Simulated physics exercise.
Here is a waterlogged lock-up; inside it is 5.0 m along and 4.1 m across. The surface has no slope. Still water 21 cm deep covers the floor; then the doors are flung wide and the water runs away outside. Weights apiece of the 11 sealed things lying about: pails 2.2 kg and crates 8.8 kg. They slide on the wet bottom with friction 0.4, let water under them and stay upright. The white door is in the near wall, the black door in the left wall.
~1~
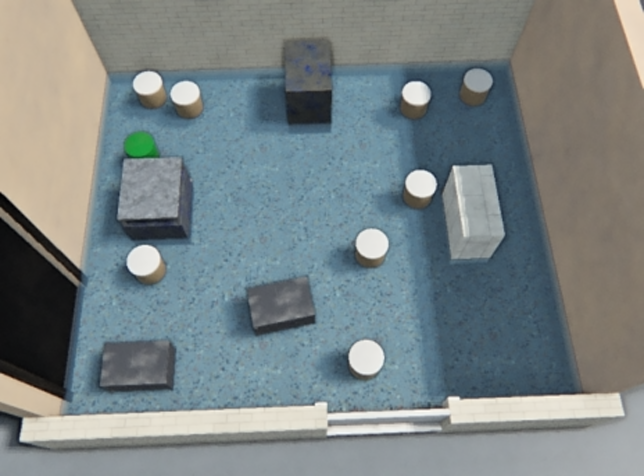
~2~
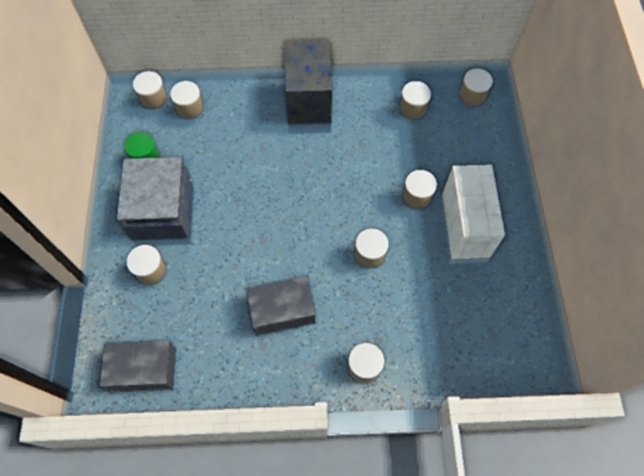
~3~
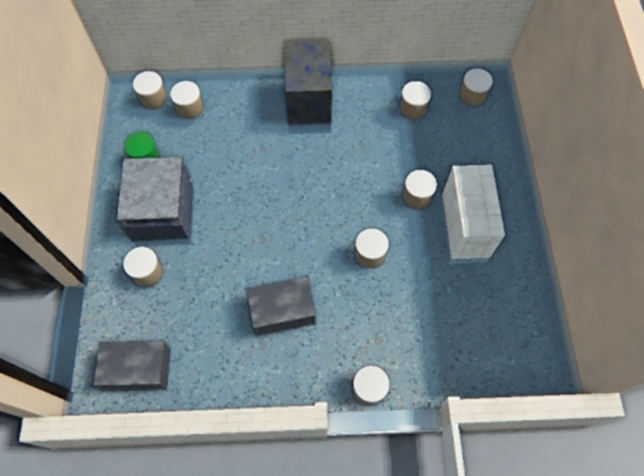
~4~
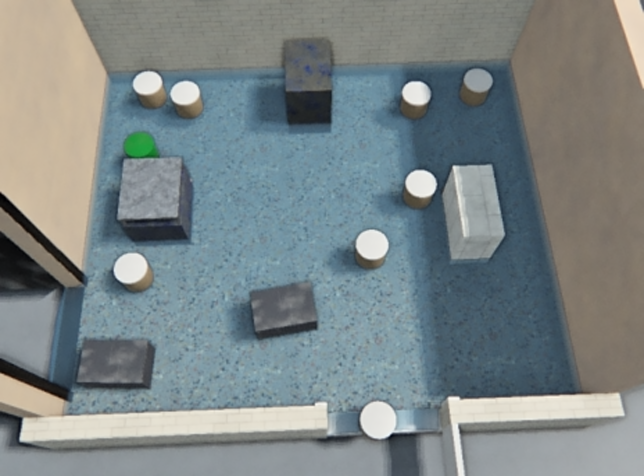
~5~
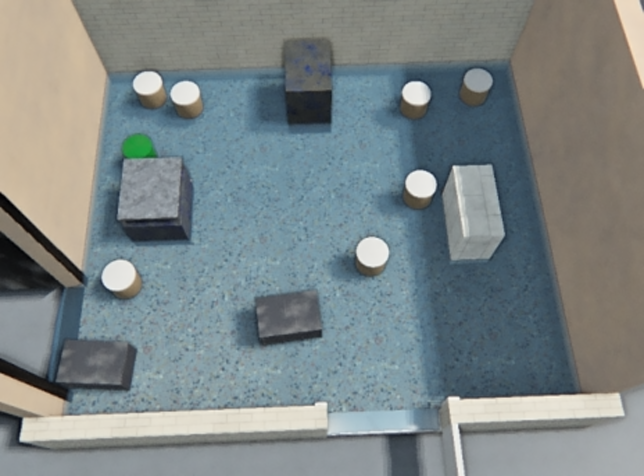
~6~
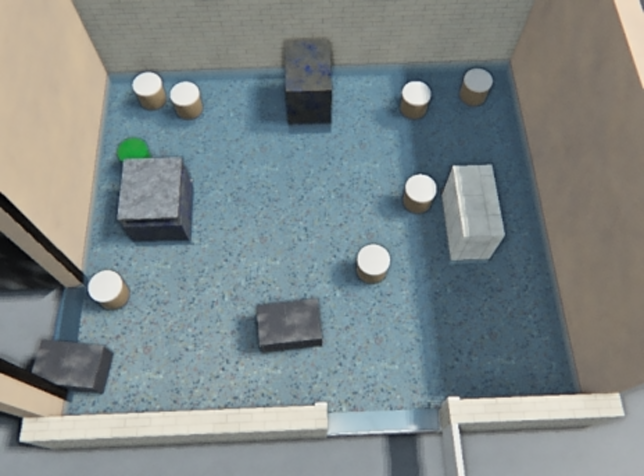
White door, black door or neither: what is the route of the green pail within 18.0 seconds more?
The green pail: Black doorway.
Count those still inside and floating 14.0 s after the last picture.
At that moment 4.
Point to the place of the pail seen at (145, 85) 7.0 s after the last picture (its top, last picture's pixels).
Around (129, 118).
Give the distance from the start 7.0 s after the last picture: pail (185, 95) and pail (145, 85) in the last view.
In turn: 50 cm, 50 cm.
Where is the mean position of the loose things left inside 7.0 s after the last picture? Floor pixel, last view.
At about (304, 203).
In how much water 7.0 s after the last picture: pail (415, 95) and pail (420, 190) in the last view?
Roughly 12 and 11 cm.
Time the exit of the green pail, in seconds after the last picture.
At about 4.0 s.
Then, 2.0 s after the last picture the green pail is near (101, 216), 0.9 m from its start, afloat; 3 of 11 are out; 8 afloat.
Then, 7.0 s after the last picture the green pail has gone out by the black door; 5 of 11 are out; 6 afloat.
Then, 14.0 s after the last picture the green pail has gone out by the black door; 7 of 11 are out; 4 afloat.
Then, 18.0 s after the last picture the green pail has gone out by the black door; 8 of 11 are out; 3 afloat.
